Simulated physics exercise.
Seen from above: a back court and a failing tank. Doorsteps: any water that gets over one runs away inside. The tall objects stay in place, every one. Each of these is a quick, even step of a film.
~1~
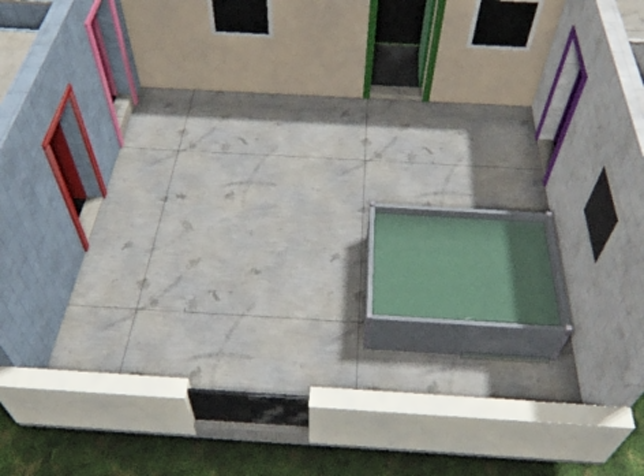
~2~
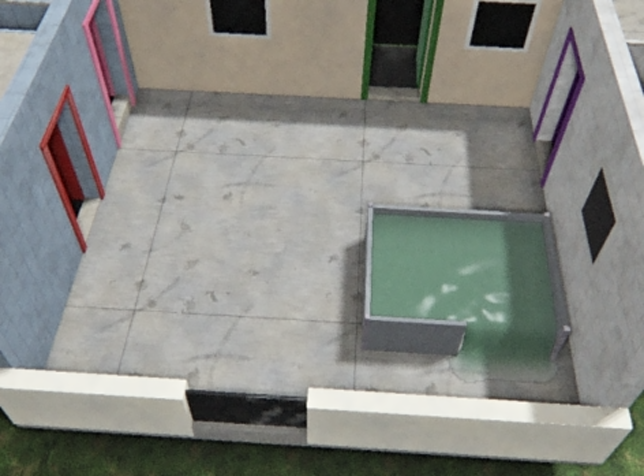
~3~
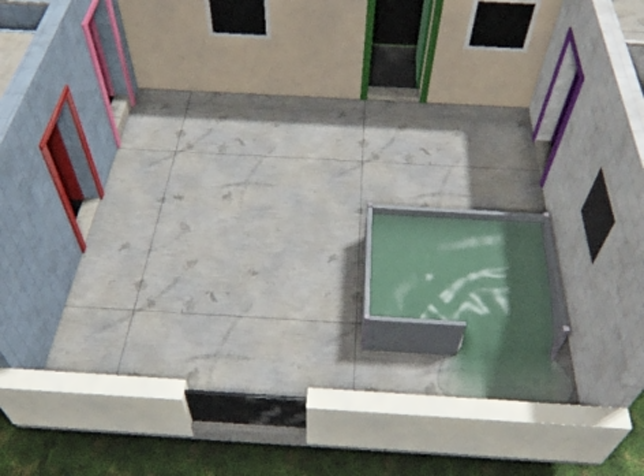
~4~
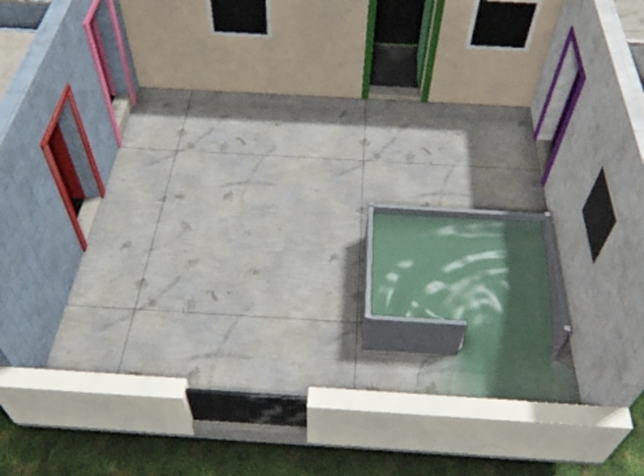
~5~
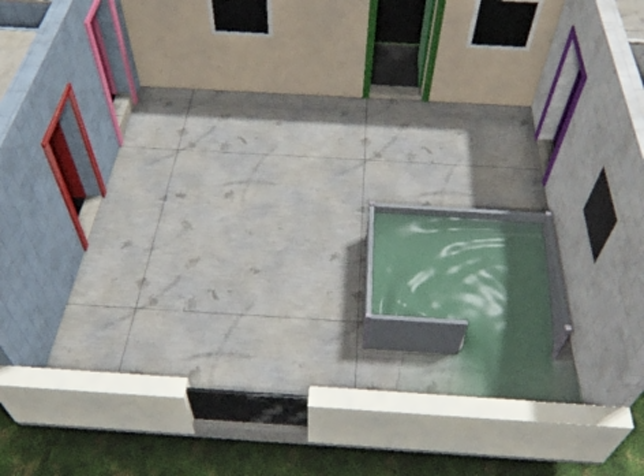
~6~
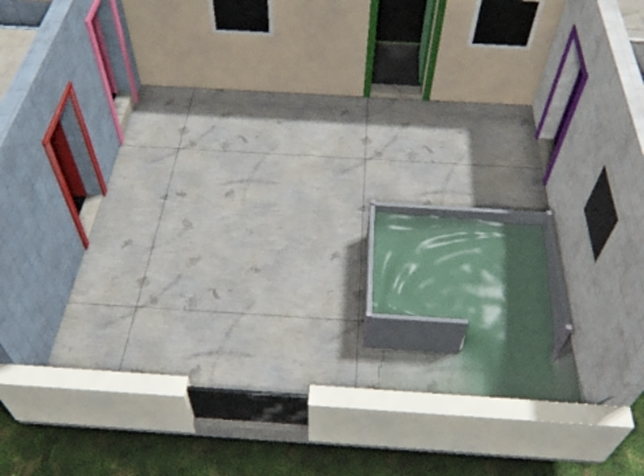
Green water pouring through a gap in the front wall of a grey tank in a walled courtyard, ripples spreading across its surface.
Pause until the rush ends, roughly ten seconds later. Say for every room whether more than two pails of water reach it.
In the end the pink door stays within two buckets of inflow. The purple door stays within two buckets of inflow. The red door passes two buckets of inflow. The green door stays within two buckets of inflow.
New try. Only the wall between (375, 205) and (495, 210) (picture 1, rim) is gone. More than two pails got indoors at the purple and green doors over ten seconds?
The purple door exceeds the limit and the green door exceeds the limit.
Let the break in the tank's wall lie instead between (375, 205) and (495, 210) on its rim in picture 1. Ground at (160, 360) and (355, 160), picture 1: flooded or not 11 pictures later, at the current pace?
Still dry and Soaked.
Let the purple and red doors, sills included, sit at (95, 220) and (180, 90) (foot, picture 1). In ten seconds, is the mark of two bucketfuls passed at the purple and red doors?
Going through them, I find the purple door overflows and the red door overflows.
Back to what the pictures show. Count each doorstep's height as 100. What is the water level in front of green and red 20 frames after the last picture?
The first is near 60 per cent, the second near 160 per cent.
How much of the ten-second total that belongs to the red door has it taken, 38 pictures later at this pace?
Roughly 60 per cent.
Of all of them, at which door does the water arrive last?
That would be the pink one.
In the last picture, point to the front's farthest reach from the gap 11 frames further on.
The wet point farthest out is around (110, 399).
A moment on, water covers 10 % of the floor; the pink door not reached, the purple door not reached, the red door not reached, the green door not reached.
Next, water covers 25 % of the floor; the pink door not reached, the purple door wet at the sill, nothing in, the red door not reached, the green door not reached.
Then, water covers 50 % of the floor; the pink door not reached, the purple door wet at the sill, nothing in, the red door wet at the sill, nothing in, the green door wet at the sill, nothing in.
Later, water covers 80 % of the floor; the pink door wet at the sill, nothing in, the purple door wet at the sill, nothing in, the red door over two buckets in, the green door wet at the sill, nothing in.
In the end, water covers 90 % of the floor; the pink door wet at the sill, nothing in, the purple door wet at the sill, nothing in, the red door over two buckets in, the green door wet at the sill, nothing in.
